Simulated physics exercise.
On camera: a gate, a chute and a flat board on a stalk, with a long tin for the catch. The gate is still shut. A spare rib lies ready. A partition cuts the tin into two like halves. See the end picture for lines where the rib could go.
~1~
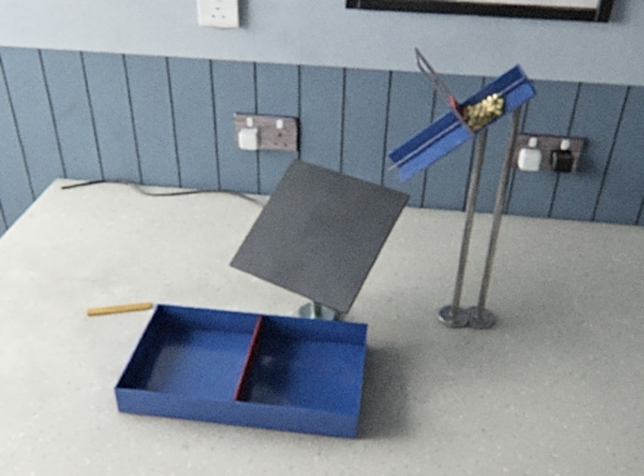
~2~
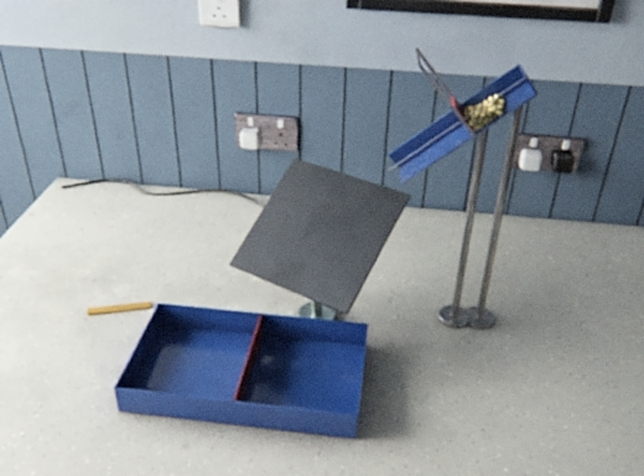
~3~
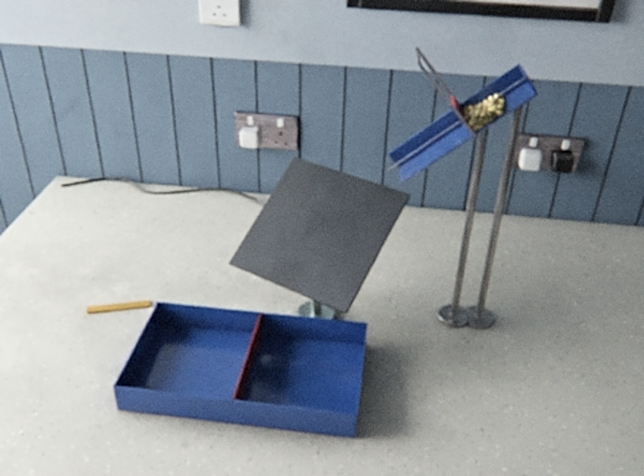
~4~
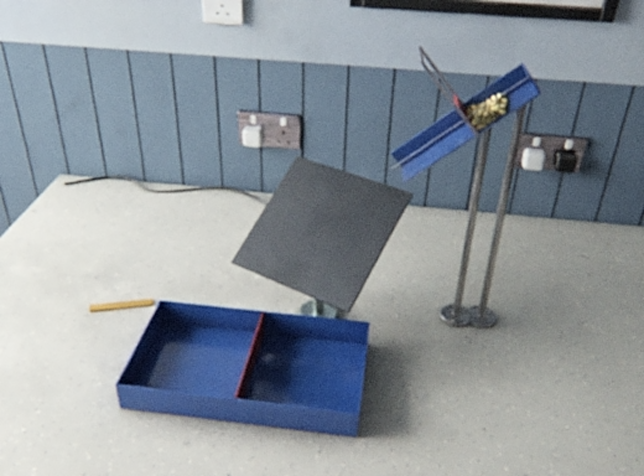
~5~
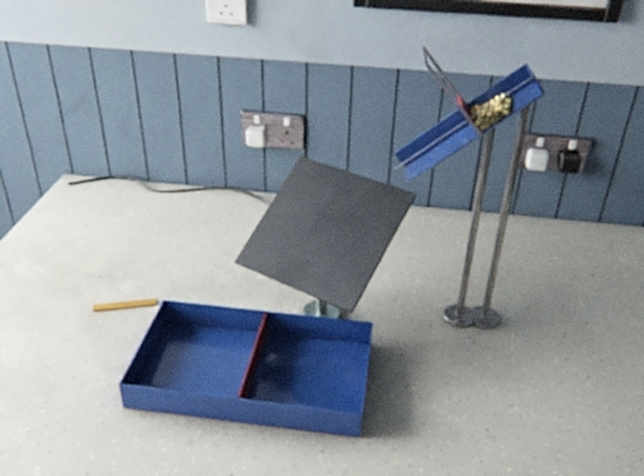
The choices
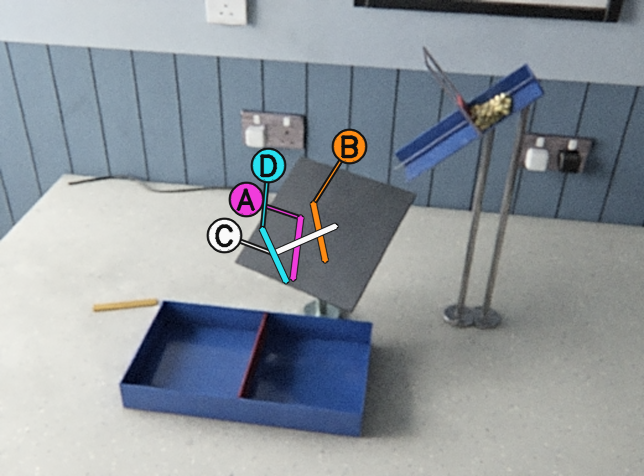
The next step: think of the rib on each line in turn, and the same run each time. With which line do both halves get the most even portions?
I would pick line C.
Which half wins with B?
More lands on the right.
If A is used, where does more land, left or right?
The right half.
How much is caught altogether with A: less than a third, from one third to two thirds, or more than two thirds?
More than two thirds.
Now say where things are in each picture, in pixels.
The first frame shows load behind the gate (483, 109), soya beans; lip of the chute (400, 177), sloping fairly steeply.
The second frame shows middle of the board (318, 230), tilted fairly steeply; middle of its low edge (285, 288); of its high edge (350, 175).
The third frame shows front corners of the tin (113, 386) and (356, 415); front end of its middle wall (233, 400); gate still shut (456, 106).
The fourth frame shows middle of the load (487, 109); lip (403, 175).
The fifth frame shows middle of the load (490, 109); lip (406, 175).
On the marked copy, line A from (300, 218) to (293, 278); line B from (313, 204) to (325, 259); line C from (335, 226) to (273, 253); line D from (262, 229) to (286, 280).
For line A, of what is caught, just a few in the left half, almost all in the right.
For line B, of what is caught, about a tenth in the left half, almost all in the right.
For line C, of what is caught, roughly two thirds in the left half, roughly a third in the right.
For line D, of what is caught, about a tenth in the left half, almost all in the right.
